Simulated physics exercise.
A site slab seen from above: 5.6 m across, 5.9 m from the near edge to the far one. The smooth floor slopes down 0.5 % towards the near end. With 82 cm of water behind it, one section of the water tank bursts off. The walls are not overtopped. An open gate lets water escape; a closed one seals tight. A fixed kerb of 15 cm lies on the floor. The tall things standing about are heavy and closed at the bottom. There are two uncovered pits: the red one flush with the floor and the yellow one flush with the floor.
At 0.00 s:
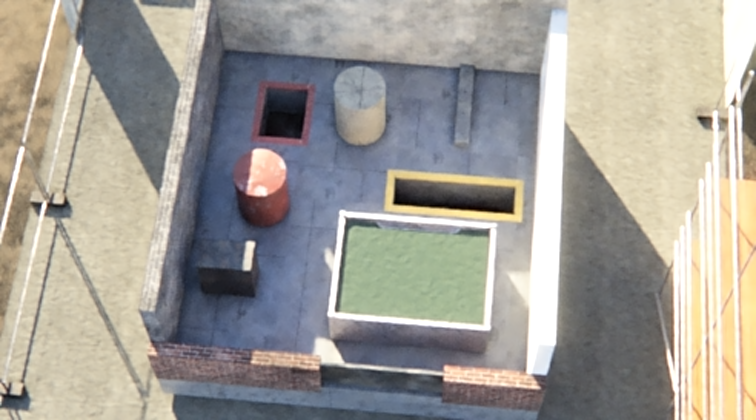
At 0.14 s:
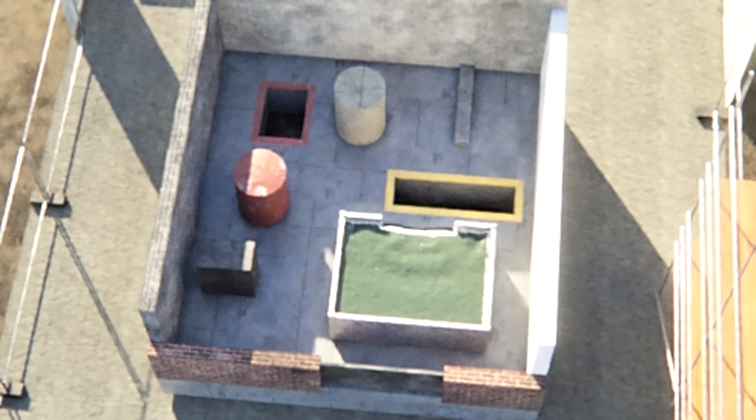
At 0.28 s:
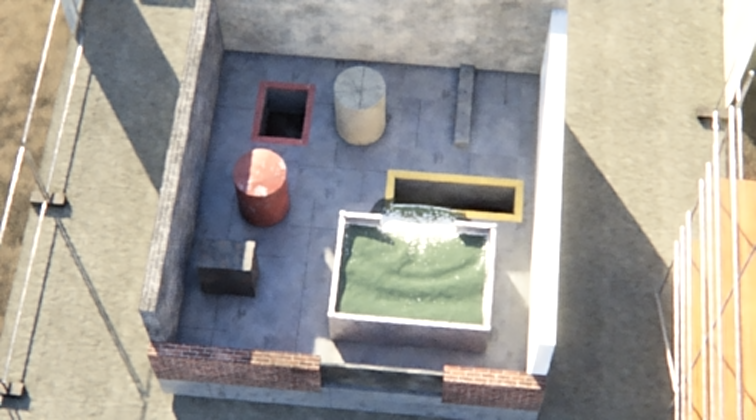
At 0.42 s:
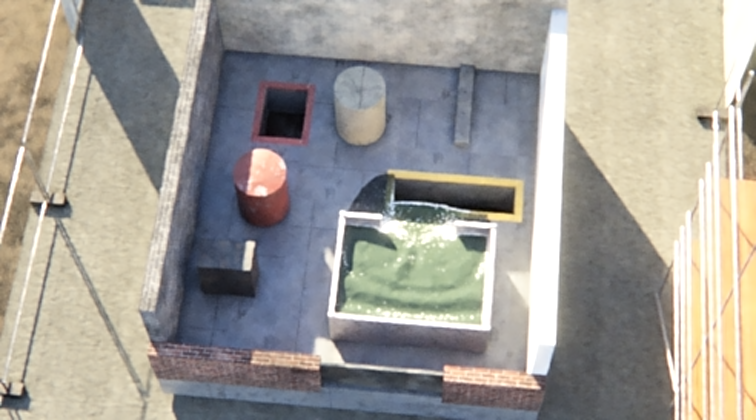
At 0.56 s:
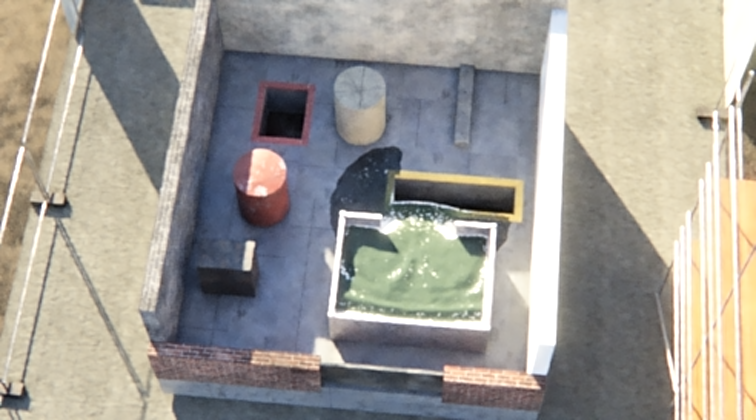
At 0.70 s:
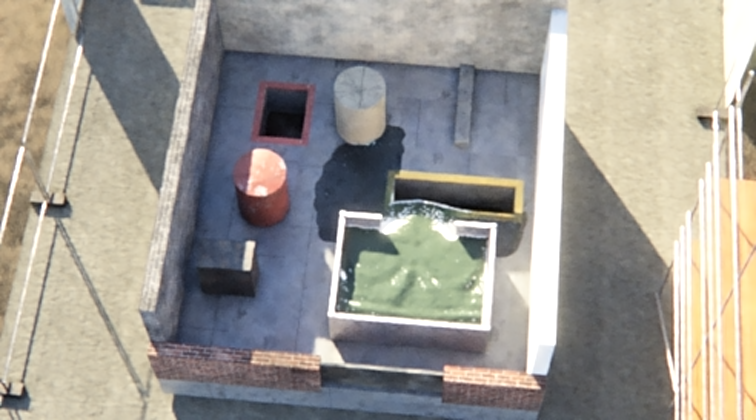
Green water burst through the far side of a white-rimmed tank in a walled yard, splashed up by the yellow-edged pit, then spread as a dark pool across the floor toward the pale cylinder.
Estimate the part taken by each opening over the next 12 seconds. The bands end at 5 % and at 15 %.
The gate opening takes not even 5 %; the red pit takes from 5 to 15 %; the yellow pit takes above 15 %.
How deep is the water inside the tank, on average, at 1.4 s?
About 51 cm.
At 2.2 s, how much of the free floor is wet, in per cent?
About 20 per cent.
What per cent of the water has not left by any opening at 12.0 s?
Some 16 per cent remains.
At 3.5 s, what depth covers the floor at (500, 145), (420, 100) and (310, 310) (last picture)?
Roughly 0, 2 and 0 cm, in turn.
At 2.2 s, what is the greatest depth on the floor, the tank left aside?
About 28 cm.
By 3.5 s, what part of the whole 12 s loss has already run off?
Some 65 per cent by then.
After 1.4 s water covers 15 % of the floor and is deepest (40 cm) near (424, 237); gone so far, the gate opening 0 %, the red pit 0 %, the yellow pit 26 %.
After 2.2 s water covers 20 % of the floor and is deepest (28 cm) near (413, 236); gone so far, the gate opening 0 %, the red pit 2 %, the yellow pit 39 %.
After 3.5 s water covers 20 % of the floor and is deepest (21 cm) near (413, 236); gone so far, the gate opening 0 %, the red pit 4 %, the yellow pit 52 %.
After 7.0 s water covers 30 % of the floor and is deepest (10 cm) near (413, 236); gone so far, the gate opening 0 %, the red pit 6 %, the yellow pit 69 %.
After 12.0 s water covers 20 % of the floor and is deepest (5 cm) near (413, 236); gone so far, the gate opening 0 %, the red pit 7 %, the yellow pit 77 %.
